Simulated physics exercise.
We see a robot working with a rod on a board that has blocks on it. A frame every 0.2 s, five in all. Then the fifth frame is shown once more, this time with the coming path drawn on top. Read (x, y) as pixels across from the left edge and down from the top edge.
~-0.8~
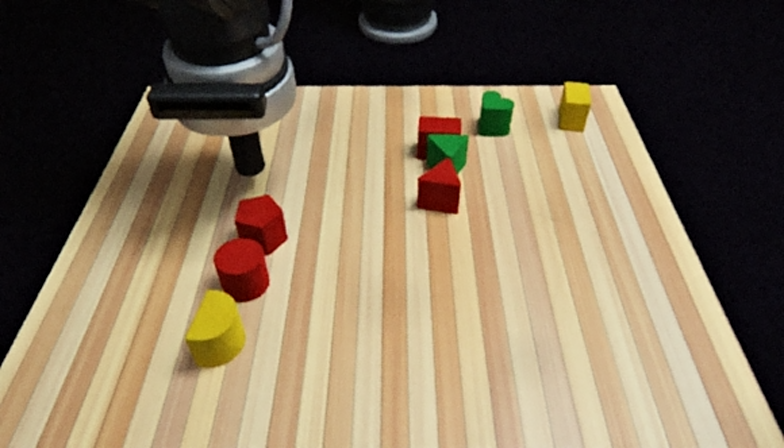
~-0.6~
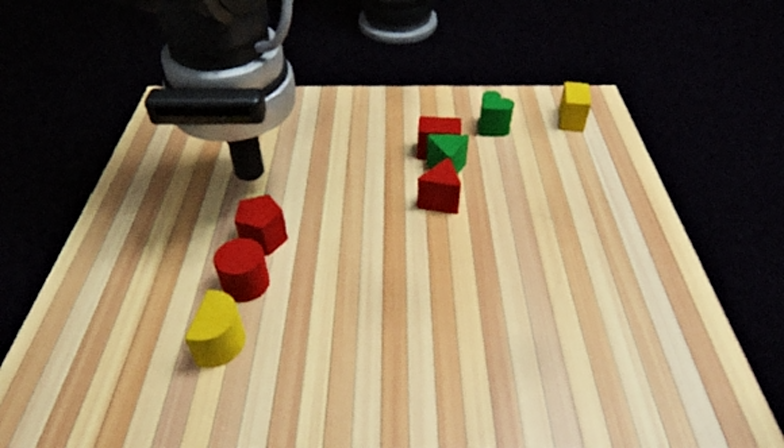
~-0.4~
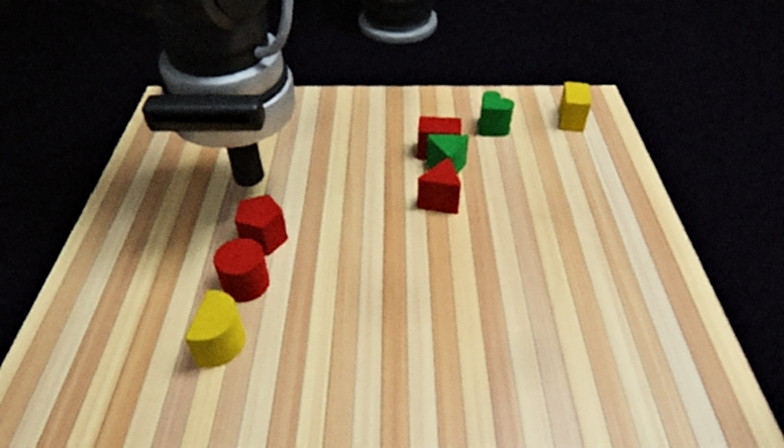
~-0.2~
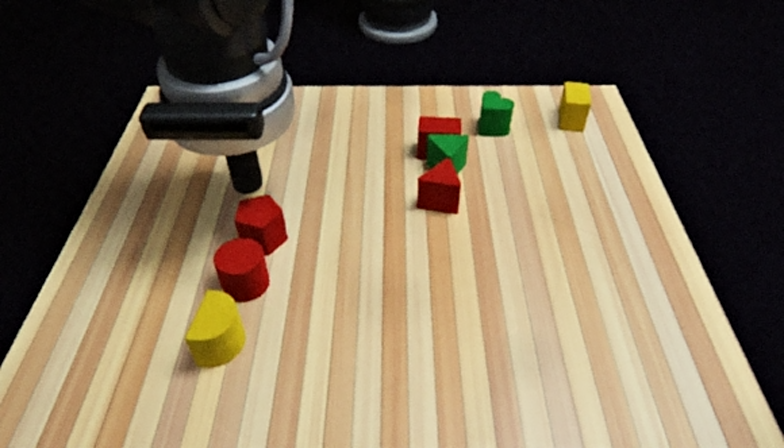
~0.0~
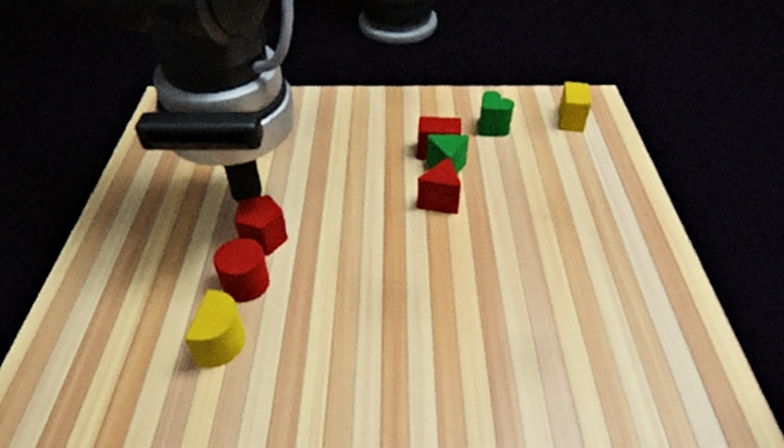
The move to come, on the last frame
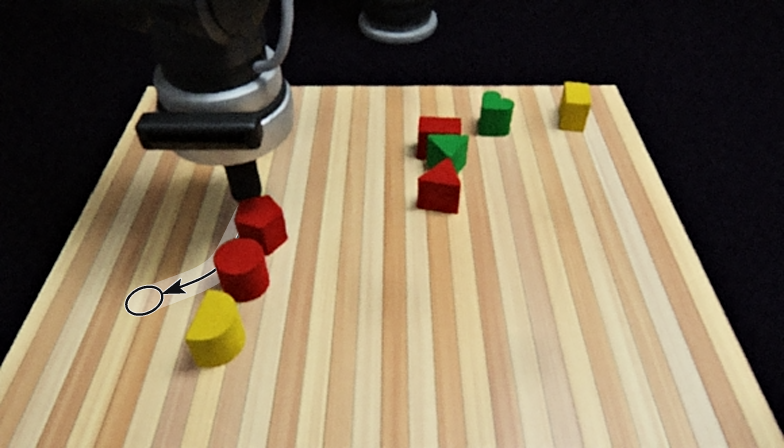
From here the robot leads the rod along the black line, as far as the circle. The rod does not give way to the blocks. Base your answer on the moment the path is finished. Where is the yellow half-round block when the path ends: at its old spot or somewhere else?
That one stays where it is.
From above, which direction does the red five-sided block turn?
From above, it turns counterclockwise.
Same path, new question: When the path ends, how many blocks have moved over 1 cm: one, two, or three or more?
Going by the path, one of them shifts by more than about 1 cm.
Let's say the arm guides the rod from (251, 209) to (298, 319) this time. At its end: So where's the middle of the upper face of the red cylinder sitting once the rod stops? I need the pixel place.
Most likely (236, 274).
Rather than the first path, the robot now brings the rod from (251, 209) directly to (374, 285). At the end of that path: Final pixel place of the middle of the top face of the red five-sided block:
That would be at about pixel (278, 239).
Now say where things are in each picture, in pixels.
The first frame shows rod tip (251, 169); block tops, yellow half-round block (213, 315); red cylinder (238, 255); red five-sided block (258, 210).
The second frame shows rod (250, 173); blocks unchanged.
The third frame shows rod (250, 179); blocks unchanged.
The fourth frame shows rod (249, 186); blocks unchanged.
The fifth frame shows rod (248, 194); yellow half-round block (213, 315); red cylinder (238, 255); red five-sided block (258, 210).
Path on the board, from (251, 209) through (235, 245) and (200, 279) to (144, 300).
The first path, step by step. One third of the way, rod (230, 231); red five-sided block (262, 223), turned 50° anticlockwise.
Two thirds of the way, rod (194, 265); red cylinder (239, 258); red five-sided block (262, 224), turned 55° anticlockwise.
At the end, rod (137, 286); yellow half-round block in place; red cylinder (239, 258); red five-sided block (262, 224), turned 55° anticlockwise.
